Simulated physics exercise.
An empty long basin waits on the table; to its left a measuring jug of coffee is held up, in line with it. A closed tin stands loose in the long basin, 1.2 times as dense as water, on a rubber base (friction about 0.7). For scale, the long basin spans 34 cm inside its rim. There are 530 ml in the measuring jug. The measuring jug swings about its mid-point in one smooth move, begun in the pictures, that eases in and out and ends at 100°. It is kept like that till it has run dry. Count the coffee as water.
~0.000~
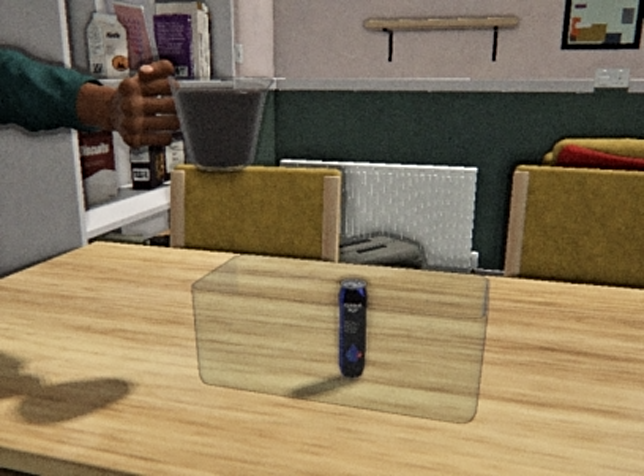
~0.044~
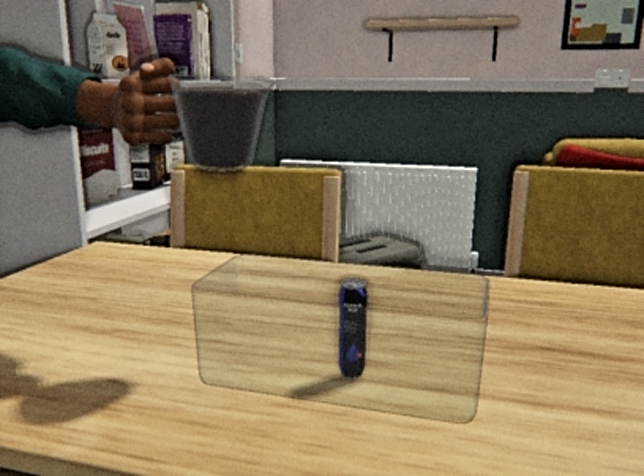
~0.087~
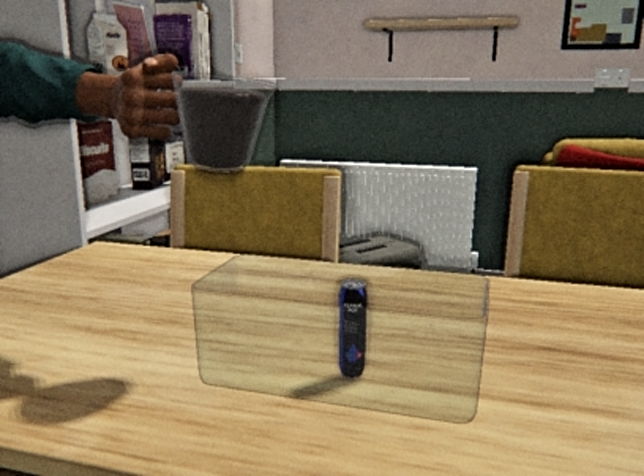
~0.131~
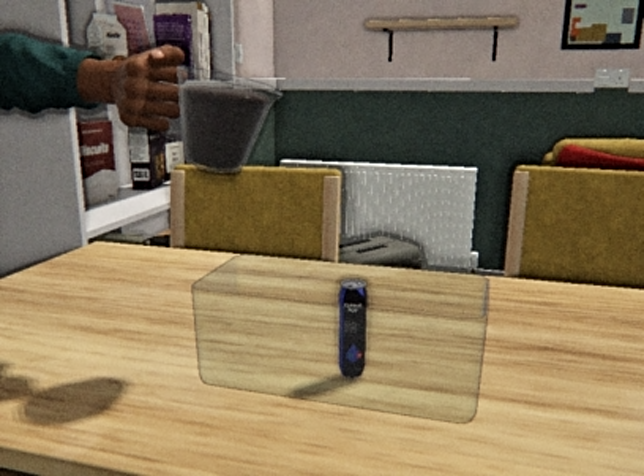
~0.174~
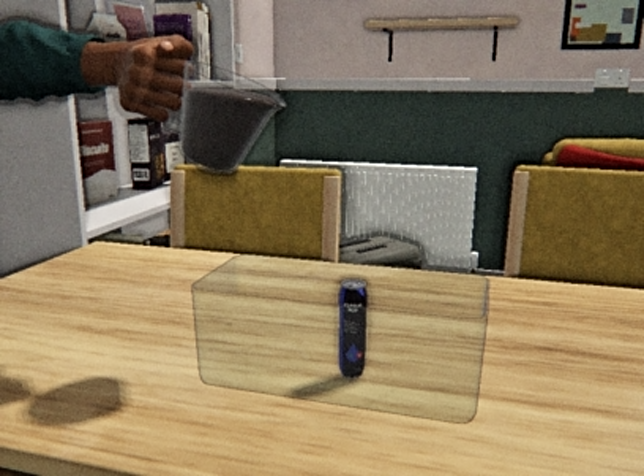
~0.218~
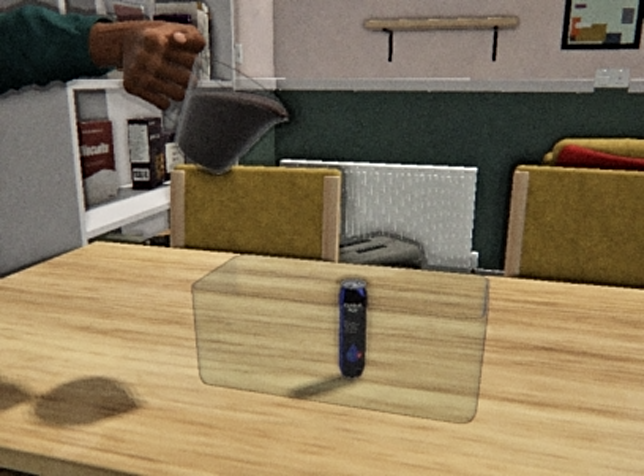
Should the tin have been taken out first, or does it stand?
It goes over.
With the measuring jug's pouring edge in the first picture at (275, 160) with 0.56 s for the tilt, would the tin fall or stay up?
Then it remains upright.
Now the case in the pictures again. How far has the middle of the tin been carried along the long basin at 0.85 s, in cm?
About 3 cm.
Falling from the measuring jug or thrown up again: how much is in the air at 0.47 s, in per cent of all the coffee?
Some 44 per cent.
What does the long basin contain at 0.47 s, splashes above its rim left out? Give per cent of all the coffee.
Near 14 in a hundred.
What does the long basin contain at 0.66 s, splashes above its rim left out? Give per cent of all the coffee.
About 76 per cent.
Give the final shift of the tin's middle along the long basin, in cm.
Some 9.0 cm.
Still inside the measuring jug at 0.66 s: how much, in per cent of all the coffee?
Near 7 in a hundred.
Then, 0.47 s in, the tilt is 94° and 42 per cent is still to pour; the tin stands where it began.
Then, 0.66 s in, the tilt is 100° and 7 per cent is still to pour; the tin leans 5°.
Then, 0.85 s in, the tilt is 100° and 0 per cent is still to pour; the tin leans 16°.
Then, 1.06 s in, the tilt is 100° and 0 per cent is still to pour; the tin leans 52°.
Finally, the tin lies on its side.
